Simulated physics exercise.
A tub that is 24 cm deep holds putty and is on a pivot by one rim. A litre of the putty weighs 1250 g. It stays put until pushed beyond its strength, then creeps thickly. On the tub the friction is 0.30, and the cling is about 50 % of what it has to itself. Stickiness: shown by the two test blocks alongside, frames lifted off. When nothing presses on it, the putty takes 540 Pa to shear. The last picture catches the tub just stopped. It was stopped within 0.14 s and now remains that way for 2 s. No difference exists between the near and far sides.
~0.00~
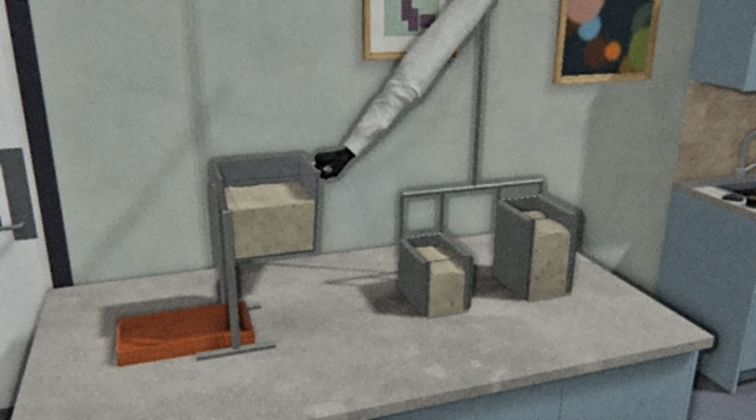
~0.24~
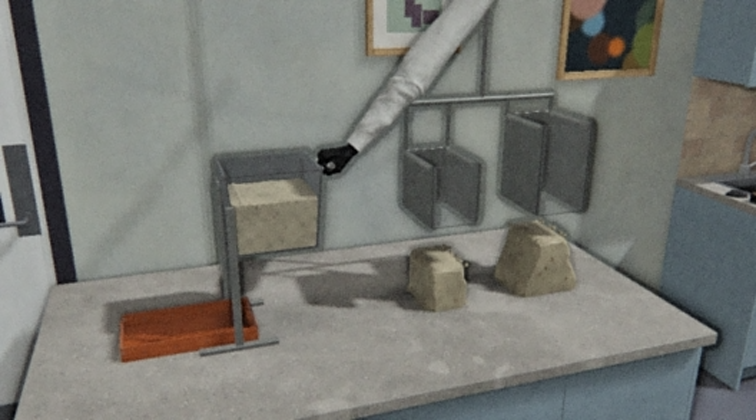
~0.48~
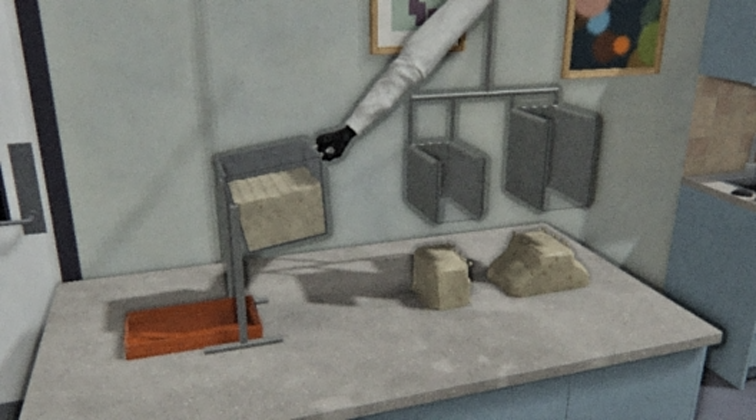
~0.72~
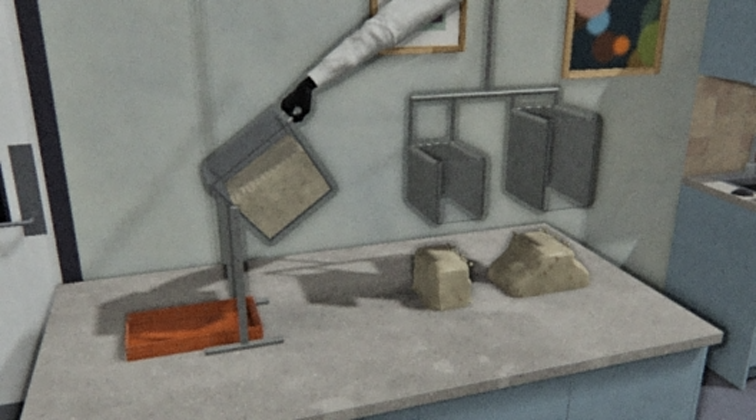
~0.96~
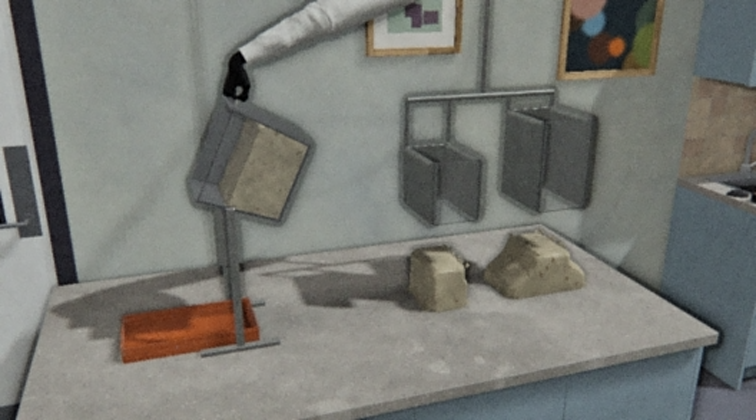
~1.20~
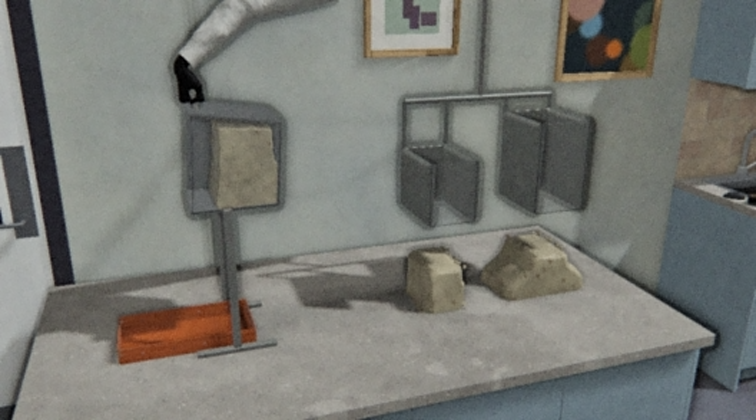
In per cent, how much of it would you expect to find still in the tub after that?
I would expect close to 68 per cent.
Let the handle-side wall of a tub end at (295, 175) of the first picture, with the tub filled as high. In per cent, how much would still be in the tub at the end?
Close to 100 per cent would still be in the tub.
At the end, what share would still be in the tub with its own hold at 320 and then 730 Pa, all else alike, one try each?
50 in a hundred, followed by 100 in a hundred.
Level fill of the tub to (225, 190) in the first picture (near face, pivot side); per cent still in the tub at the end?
Then roughly 50 %.
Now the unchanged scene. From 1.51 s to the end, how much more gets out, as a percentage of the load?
Near 18 %.
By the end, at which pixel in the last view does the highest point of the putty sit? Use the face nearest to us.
Close to pixel (253, 167).
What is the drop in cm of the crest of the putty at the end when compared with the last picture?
About 12 cm.
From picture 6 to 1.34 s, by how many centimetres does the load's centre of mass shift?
It has moved close to 4 cm.
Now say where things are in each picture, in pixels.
Handle-side rim at (317, 173), tilt 0 degrees; top of the putty at (238, 208); blocks stand 17 cm, 26 cm (left to right), in the first picture.
Handle-side rim at (320, 169), tilt 0 degrees; top of the putty at (241, 205); blocks stand 16 cm, 21 cm (left to right), in the second picture.
Handle-side rim at (318, 156), tilt 8 degrees; top of the putty at (315, 186); blocks stand 16 cm, 16 cm (left to right), in the third picture.
Handle-side rim at (286, 124), tilt 36 degrees; top of the putty at (299, 152); blocks stand 16 cm, 16 cm (left to right), in the fourth picture.
Handle-side rim at (232, 111), tilt 65 degrees; top of the putty at (260, 128); blocks stand 16 cm, 16 cm (left to right), in the fifth picture.
Handle-side rim at (191, 117), tilt 86 degrees; top of the putty at (217, 129); blocks stand 16 cm, 16 cm (left to right), in the sixth picture.
After 1.34 s, the tub is at 86 degrees and holds 100 %.
After 1.51 s, the tub is at 86 degrees and holds 86 %.
After 1.68 s, the tub is at 86 degrees and holds 71 %.
After 1.85 s, the tub is at 86 degrees and holds 68 %.
After 3.20 s, at the end, the tub is at 86 degrees and holds 68 %.
